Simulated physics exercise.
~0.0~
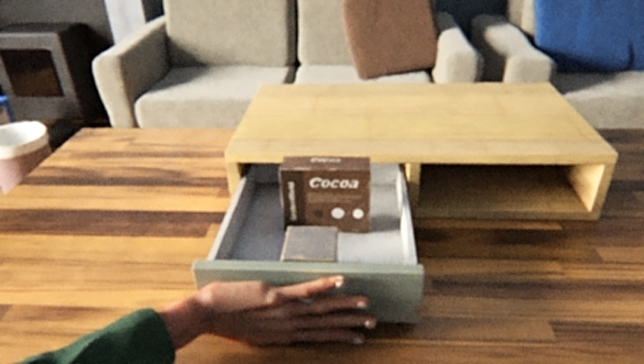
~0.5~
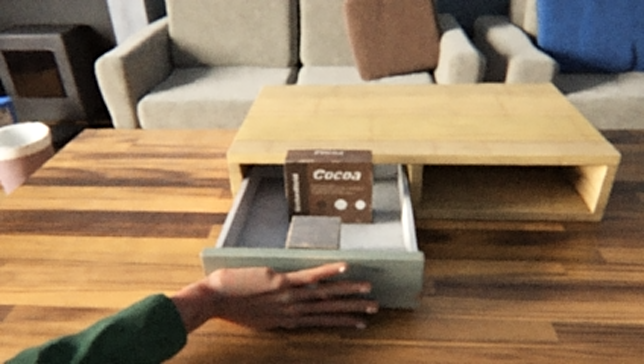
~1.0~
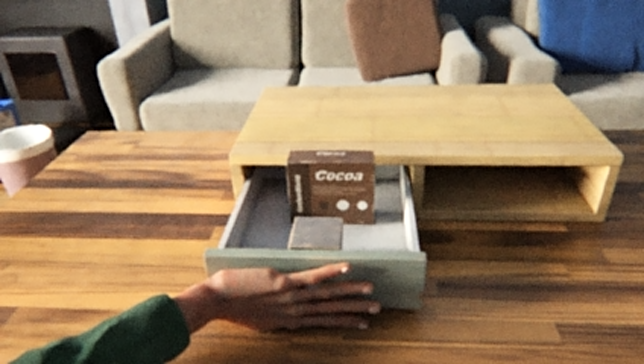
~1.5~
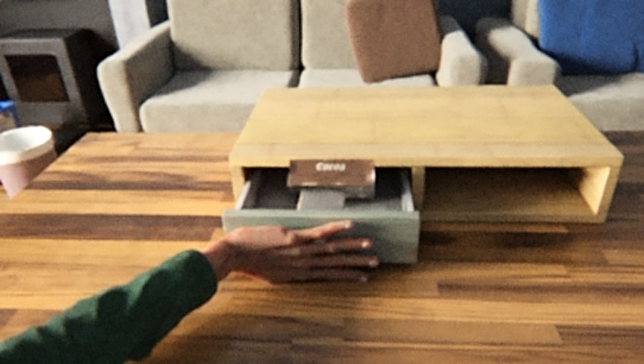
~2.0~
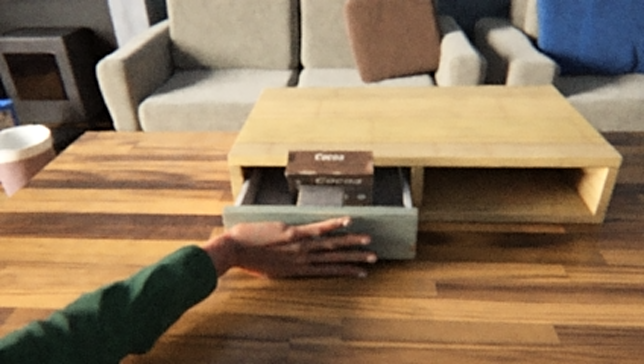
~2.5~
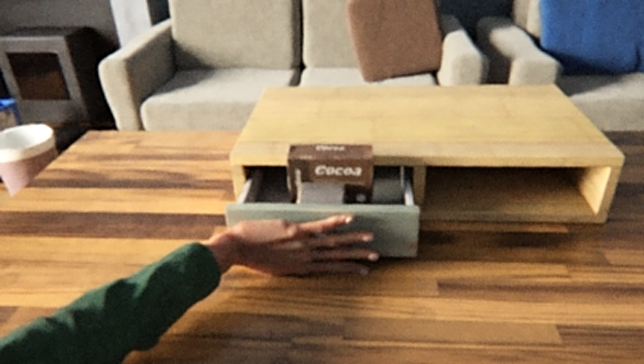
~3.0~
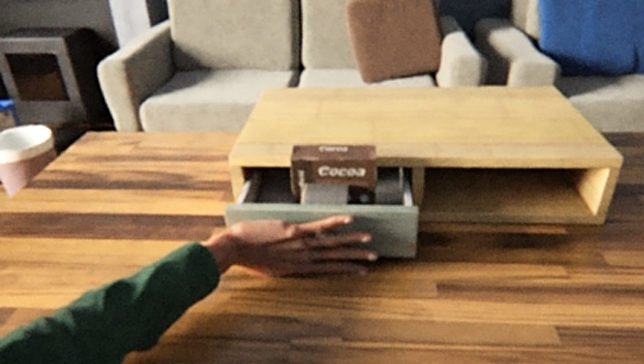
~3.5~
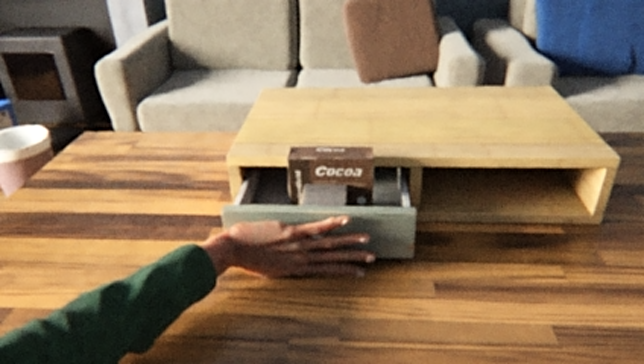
A hand pushes a drawer partway in, rocking the cocoa box inside, and it stays ajar.
